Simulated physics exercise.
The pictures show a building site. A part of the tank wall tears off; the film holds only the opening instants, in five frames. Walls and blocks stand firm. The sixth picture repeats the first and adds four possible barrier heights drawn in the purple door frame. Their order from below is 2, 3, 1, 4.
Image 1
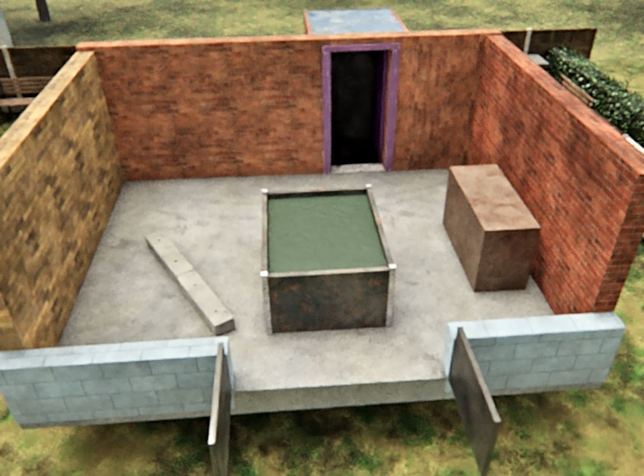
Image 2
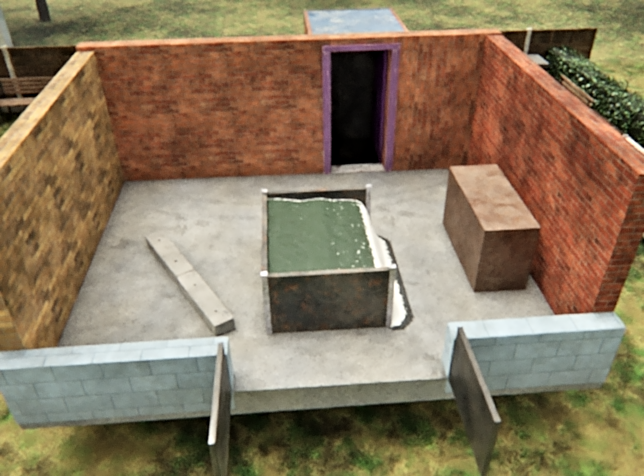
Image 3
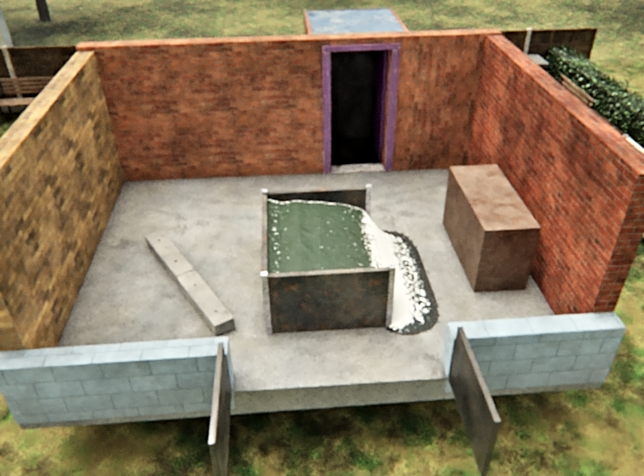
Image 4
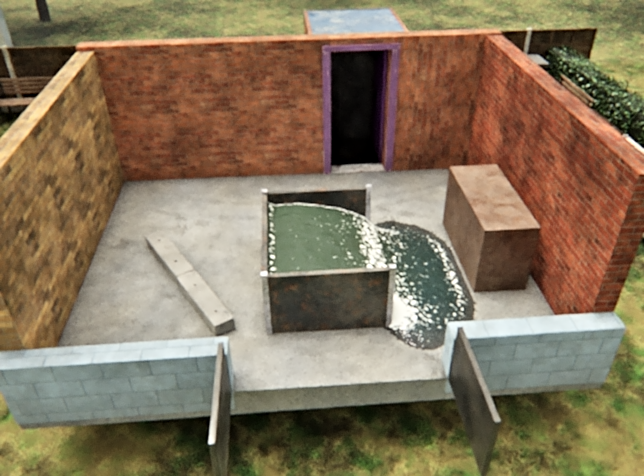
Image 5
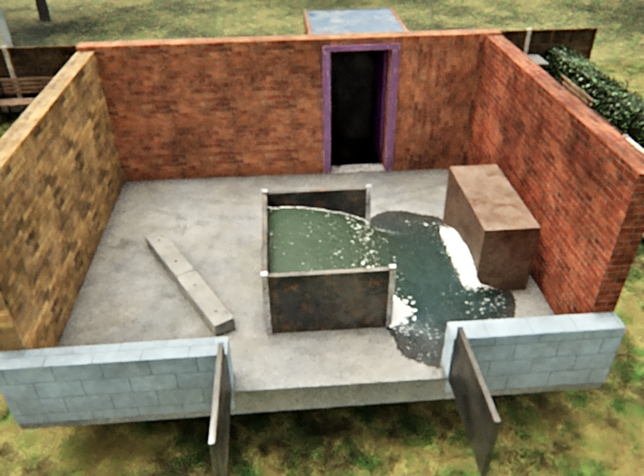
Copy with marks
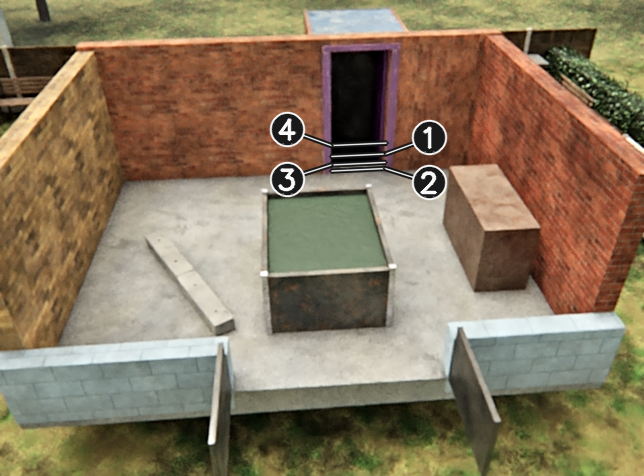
A tank of green water opens on its right side and water spreads across the floor.
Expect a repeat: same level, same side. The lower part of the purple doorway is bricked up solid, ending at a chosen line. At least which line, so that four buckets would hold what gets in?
3 is the one.
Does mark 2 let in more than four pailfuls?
Yes, that goes wrong.
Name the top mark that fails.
That would be 2.
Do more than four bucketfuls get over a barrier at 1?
No, not at all.
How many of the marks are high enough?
Three of the four.
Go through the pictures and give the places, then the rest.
In the first frame, water in the tank at rest, its middle at (322, 232); foot of the purple doorway at (358, 172); open gate at (339, 326).
In the second frame, 2 % of the ground under water, visible out to (394, 297).
In the third frame, 5 % of the ground under water, visible out to (396, 235).
In the fourth frame, 10 % of the ground under water, visible out to (410, 227).
In the fifth frame, 16 % of the ground under water, visible out to (432, 219).
In white, 1 at (358, 155); 2 at (358, 169); 3 at (358, 163); 4 at (359, 144); from the bottom up 2, 3, 1, 4.
Choosing 1, nothing gets over.
Choosing 2, about 15 bucketfuls get in.
Choosing 3, a bucket or two gets in.
Choosing 4, nothing gets over.
